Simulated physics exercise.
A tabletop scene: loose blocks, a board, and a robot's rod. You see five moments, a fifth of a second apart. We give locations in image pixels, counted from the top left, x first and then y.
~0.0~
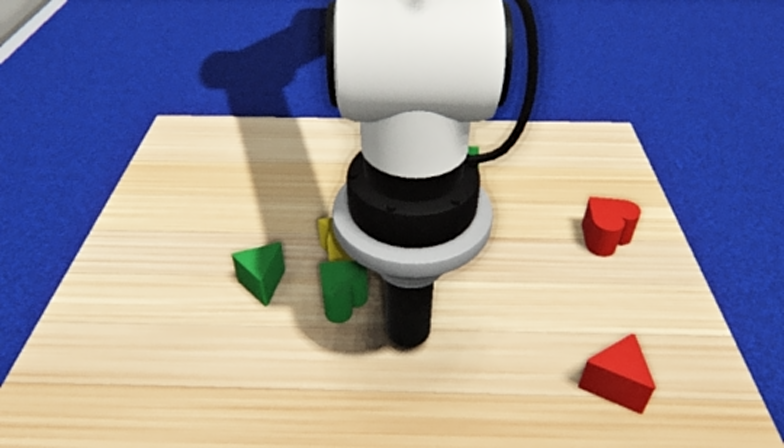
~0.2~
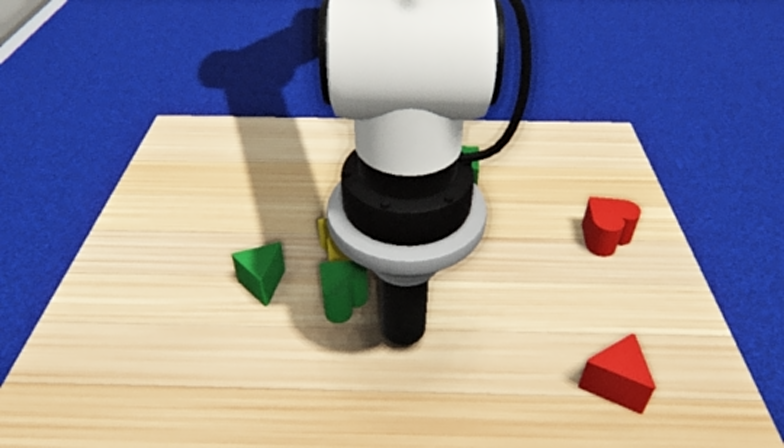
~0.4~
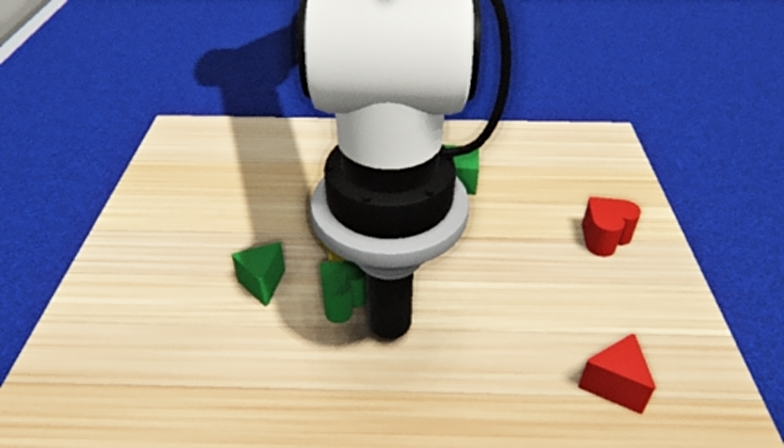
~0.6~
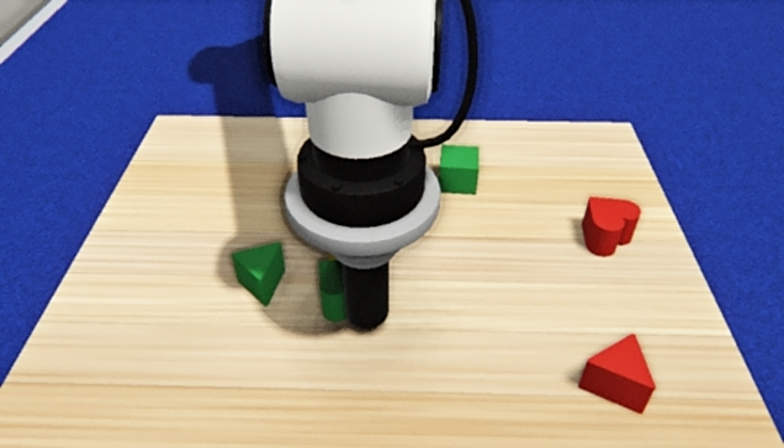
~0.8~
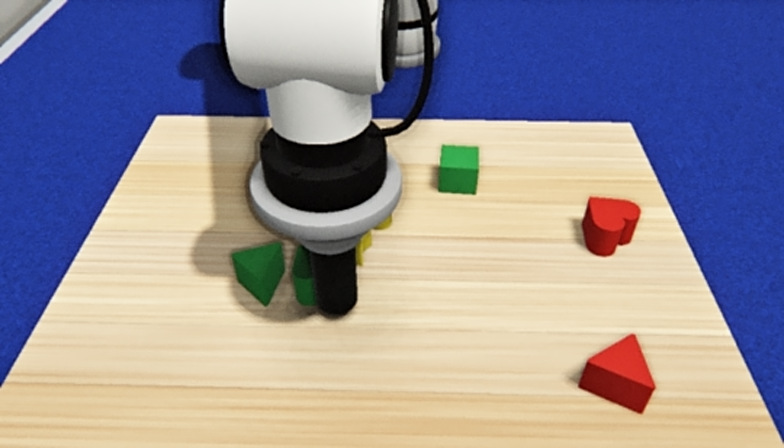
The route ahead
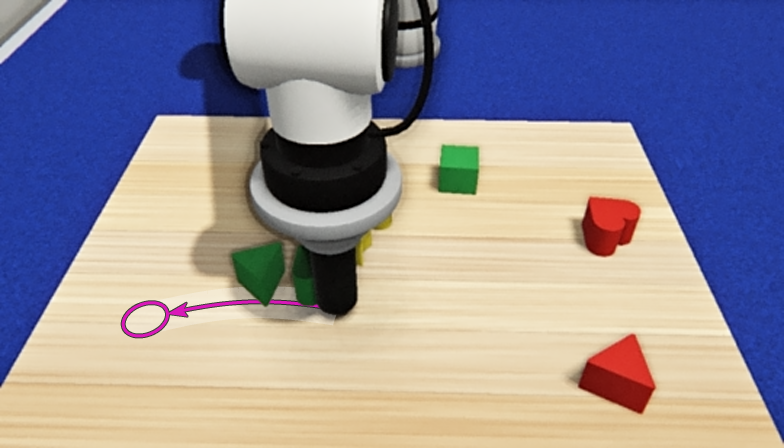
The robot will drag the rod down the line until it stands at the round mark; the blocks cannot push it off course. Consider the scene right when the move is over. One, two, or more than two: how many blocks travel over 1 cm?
Number moved: 2.
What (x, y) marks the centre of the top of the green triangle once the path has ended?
Its top centre lands on (225, 247).
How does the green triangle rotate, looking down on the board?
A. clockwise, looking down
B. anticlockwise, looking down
The one that fits is A, clockwise, looking down.
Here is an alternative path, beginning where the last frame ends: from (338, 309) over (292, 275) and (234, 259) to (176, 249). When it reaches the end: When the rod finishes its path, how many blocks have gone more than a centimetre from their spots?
Answer: Two blocks.
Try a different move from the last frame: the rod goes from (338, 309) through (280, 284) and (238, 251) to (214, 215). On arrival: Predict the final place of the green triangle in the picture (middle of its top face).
By then it is at (208, 249).
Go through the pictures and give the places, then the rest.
In the first frame, rod tip (408, 332); block tops, green triangle (258, 258); green heart-shaped block (341, 275); yellow star block partly hidden.
In the second frame, rod (404, 330); blocks unchanged.
In the third frame, rod (390, 323); blocks unchanged.
In the fourth frame, rod (368, 314); green heart-shaped block (339, 274).
In the fifth frame, rod (337, 300); green triangle (258, 258); green heart-shaped block partly hidden; yellow star block hidden.
Path on the board, from (338, 309) via (276, 302) and (212, 305), ending at (146, 319).
On the path given first. One third of the way, rod (273, 293); green triangle (241, 250), turned 15° anticlockwise; green heart-shaped block (288, 247), turned 50° clockwise.
Two thirds of the way, rod (209, 297); green triangle (225, 247), turned 55° clockwise; green heart-shaped block (287, 247), turned 50° clockwise.
At the end, rod (142, 310); green triangle (225, 247), turned 55° clockwise; green heart-shaped block (287, 247), turned 50° clockwise; yellow star block in place.
